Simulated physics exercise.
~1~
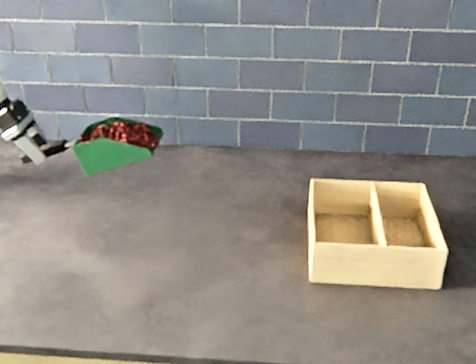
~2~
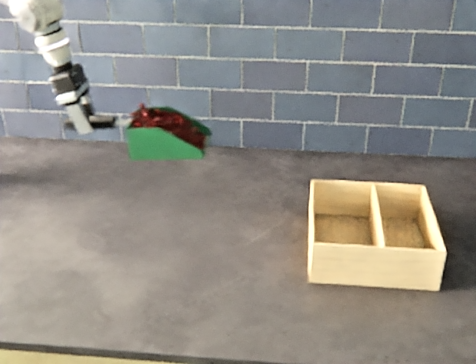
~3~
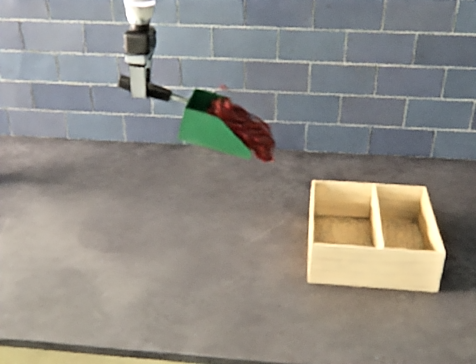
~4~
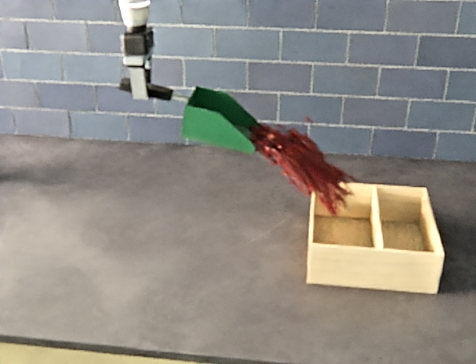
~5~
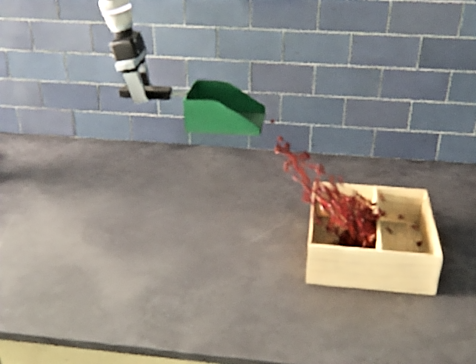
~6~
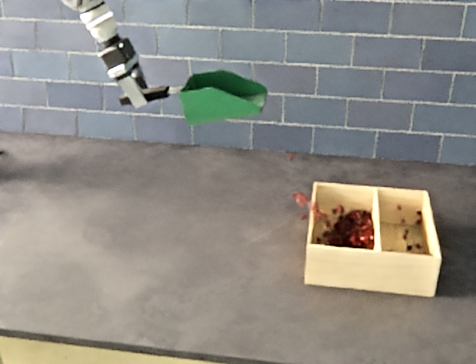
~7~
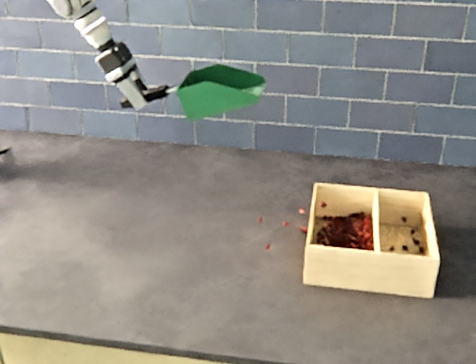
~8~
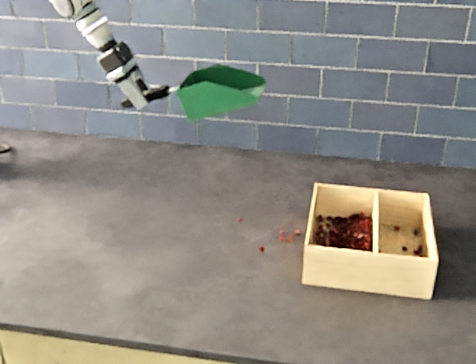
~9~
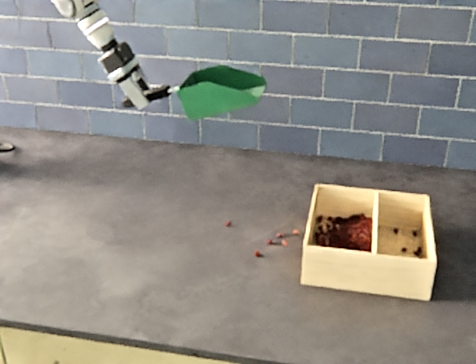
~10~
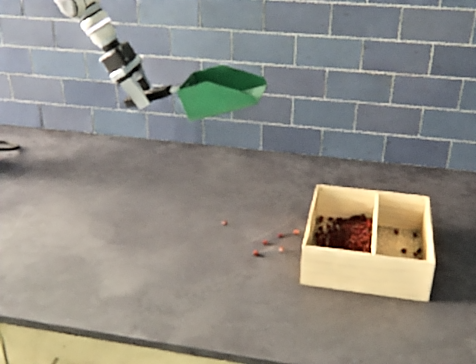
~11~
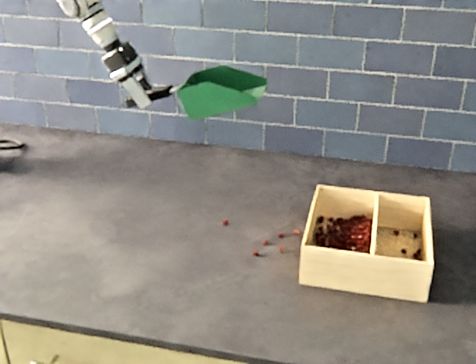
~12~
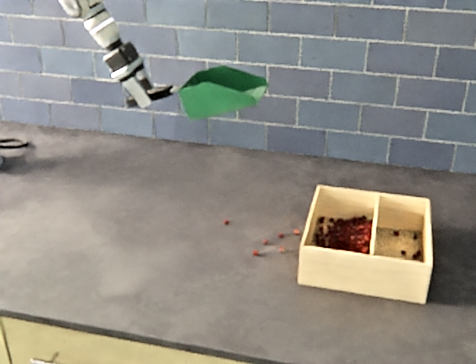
On a gray counter before a blue brick wall, a robot arm swung a green scoop of dark red beans to the right and tipped them into a divided wooden box, most landing in the left part, a few in the right and several on the counter.
